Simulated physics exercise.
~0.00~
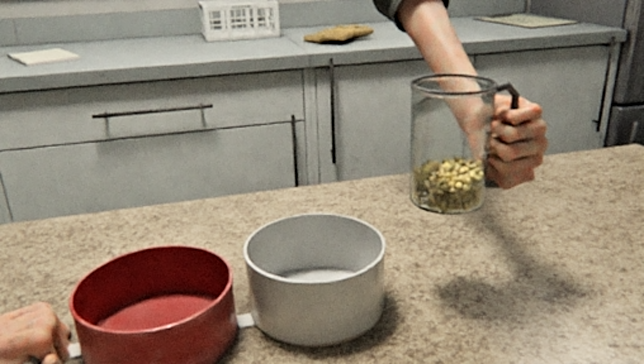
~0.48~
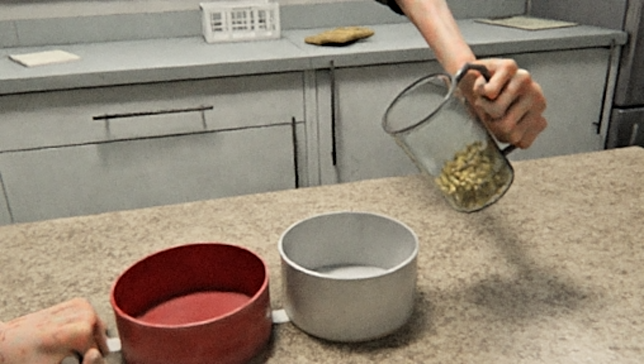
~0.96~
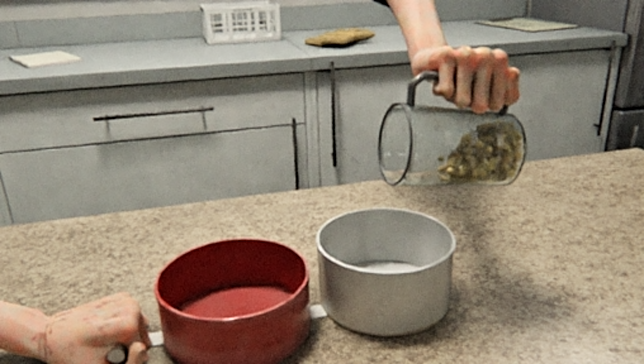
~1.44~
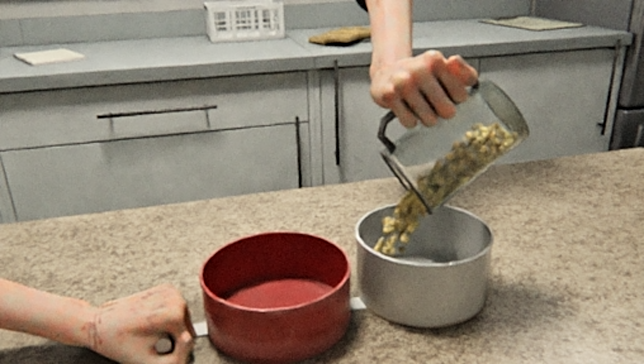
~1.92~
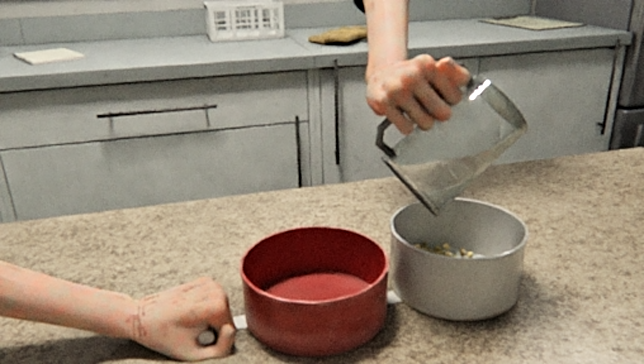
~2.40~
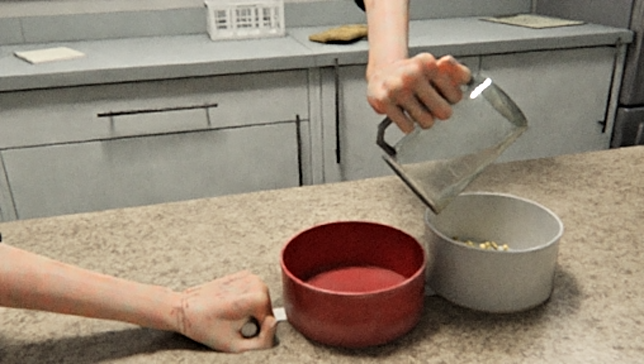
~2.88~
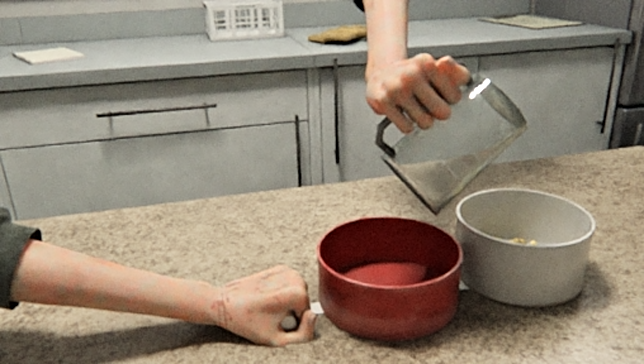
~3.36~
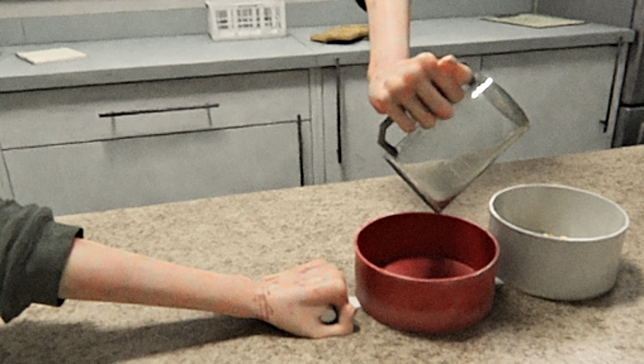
A glass jug of small pale beans was tipped by one hand while another hand slid a joined red pot and white pot to the right across the counter; the beans poured into the white pot, leaving the red one empty.
